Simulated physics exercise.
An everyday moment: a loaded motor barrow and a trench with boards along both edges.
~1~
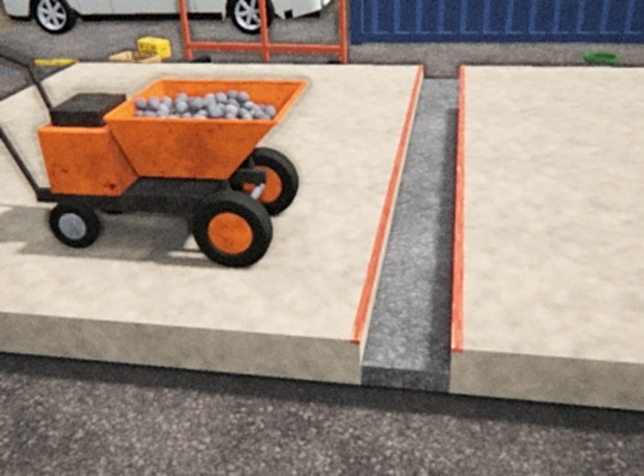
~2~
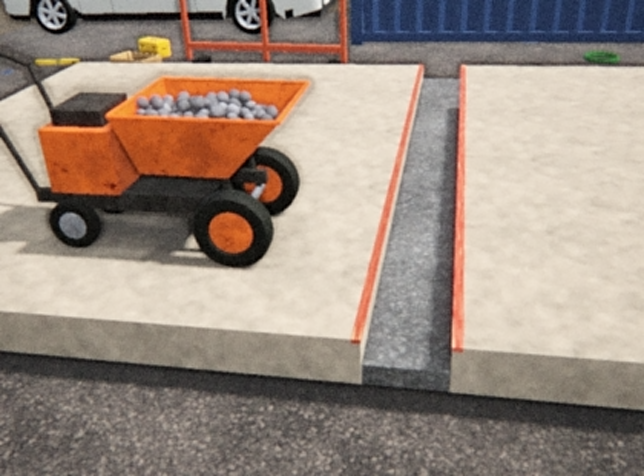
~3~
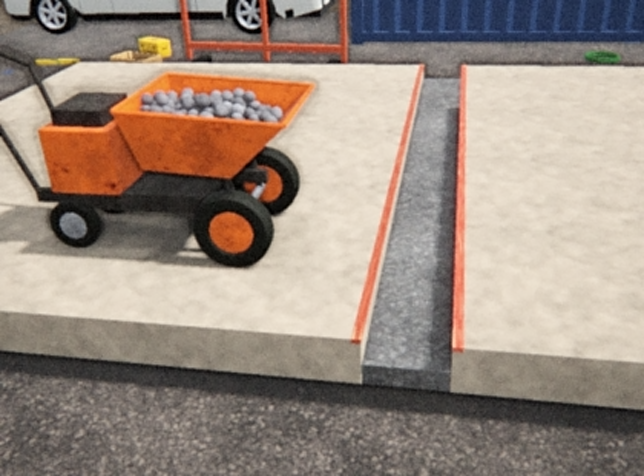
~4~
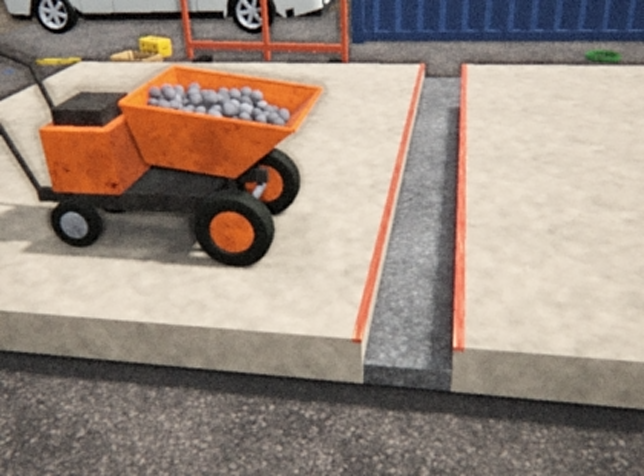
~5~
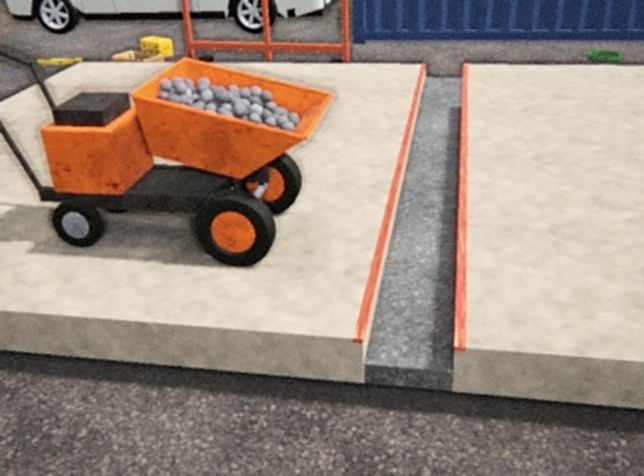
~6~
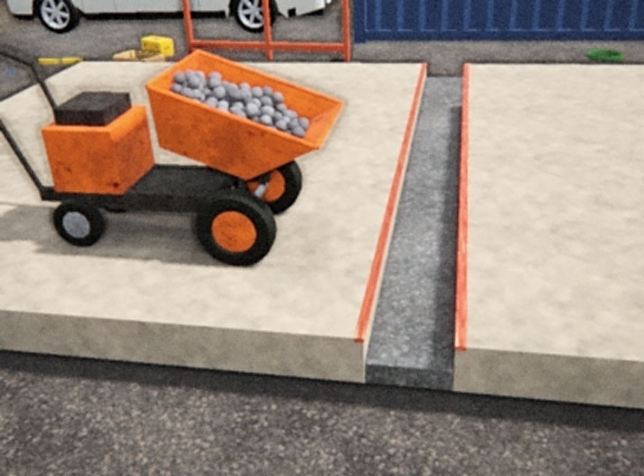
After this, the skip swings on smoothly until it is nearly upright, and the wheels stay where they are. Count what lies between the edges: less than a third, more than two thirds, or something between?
Between the edges lies over two thirds of the load.
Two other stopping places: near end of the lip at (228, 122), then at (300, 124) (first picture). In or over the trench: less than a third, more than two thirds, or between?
First one to two thirds, then beyond two thirds.
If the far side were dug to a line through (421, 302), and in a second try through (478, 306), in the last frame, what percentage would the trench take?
Roughly 60 per cent, and 90 per cent.
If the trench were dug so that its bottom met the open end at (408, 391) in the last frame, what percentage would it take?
About 100 per cent.
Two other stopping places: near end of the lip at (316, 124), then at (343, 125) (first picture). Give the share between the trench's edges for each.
First some 90, then 50 per cent.
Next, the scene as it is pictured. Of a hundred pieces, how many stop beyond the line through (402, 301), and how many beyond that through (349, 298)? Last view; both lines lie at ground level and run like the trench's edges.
Roughly 60 per cent, and 90 per cent.
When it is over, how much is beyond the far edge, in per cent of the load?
About 0 per cent.
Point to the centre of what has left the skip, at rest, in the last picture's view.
Roughly at (418, 253).
Shortly afterwards, skip tipped steeply; the whole lot in the skip.
Next, skip tipped steeply; the bulk in the skip; only a few short of the trench; near a quarter in or heaped over the trench; only a few falling.
Some moments later, skip tipped right over; a little in the skip; a little short of the trench; the bulk in or heaped over the trench; only a few beyond it.
In the end, skip tipped right over; a little in the skip; a little short of the trench; the bulk in or heaped over the trench; only a few beyond it.
